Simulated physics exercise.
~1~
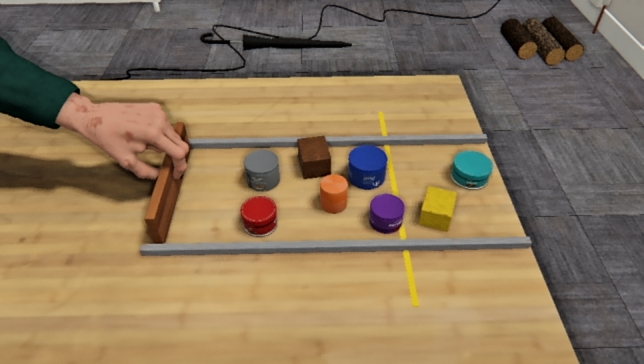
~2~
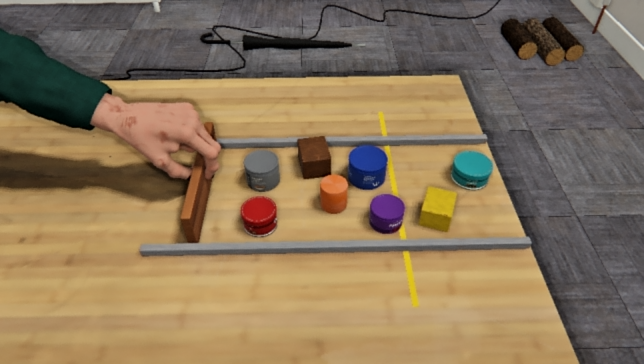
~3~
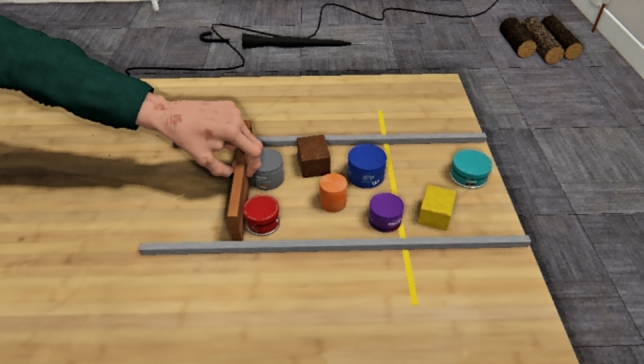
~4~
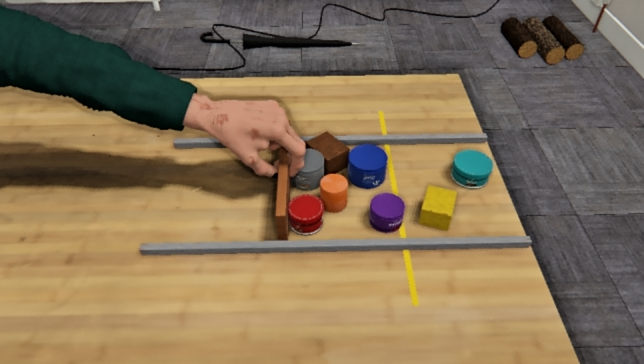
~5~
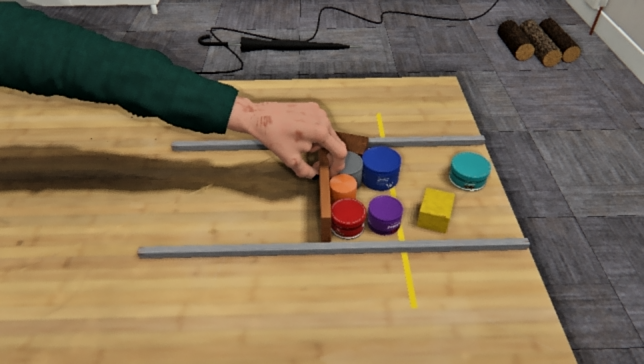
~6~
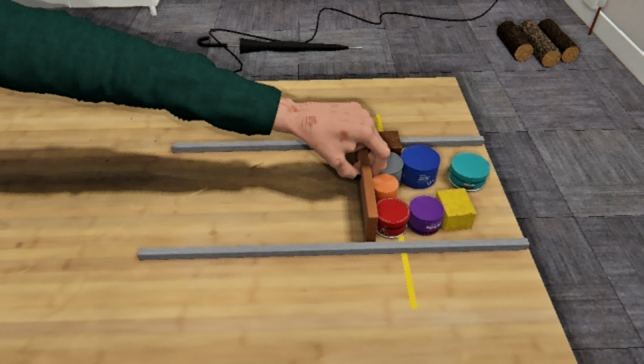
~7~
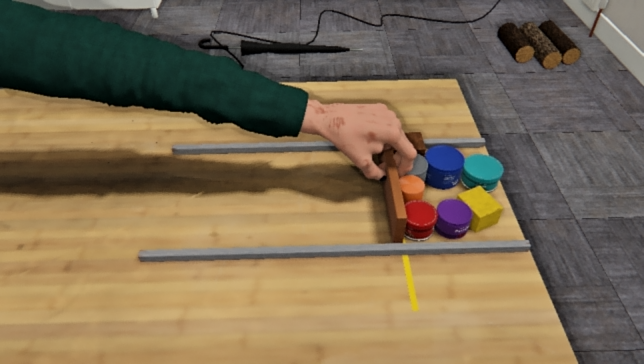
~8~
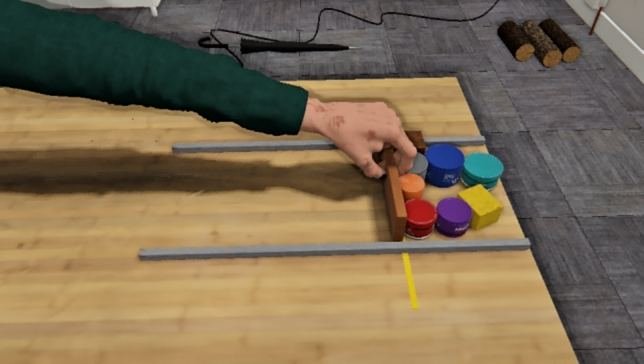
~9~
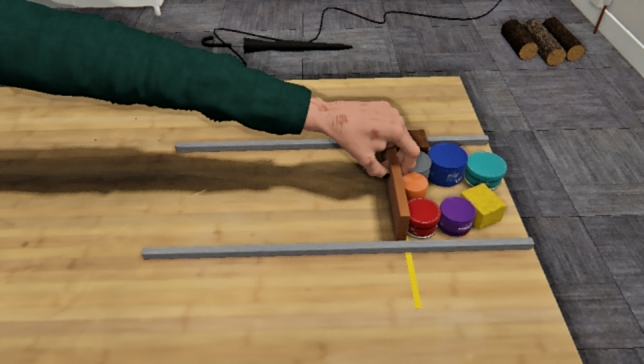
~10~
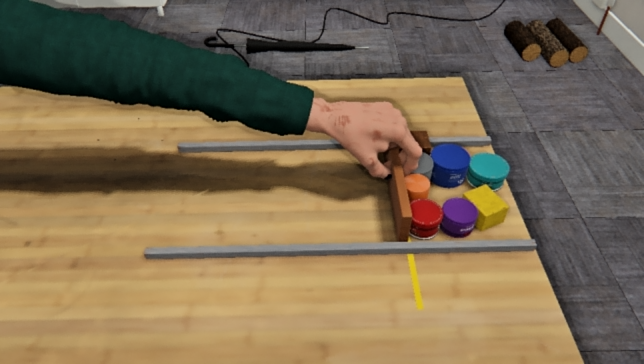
At the start, a hand in a dark green sleeve holds an upright wooden board at the left of a channel between two grey rails, with small colourful tubs and blocks scattered ahead. The hand slides the board right, reaching the red pot and grey tub and pushing them along. The brown block turns as it is caught up, then the orange lid joins the moving cluster. Soon the blue, purple, yellow and teal pieces are shoved toward the table's end too. The board stops around the yellow tape, and everything rests bunched together, still on the table.
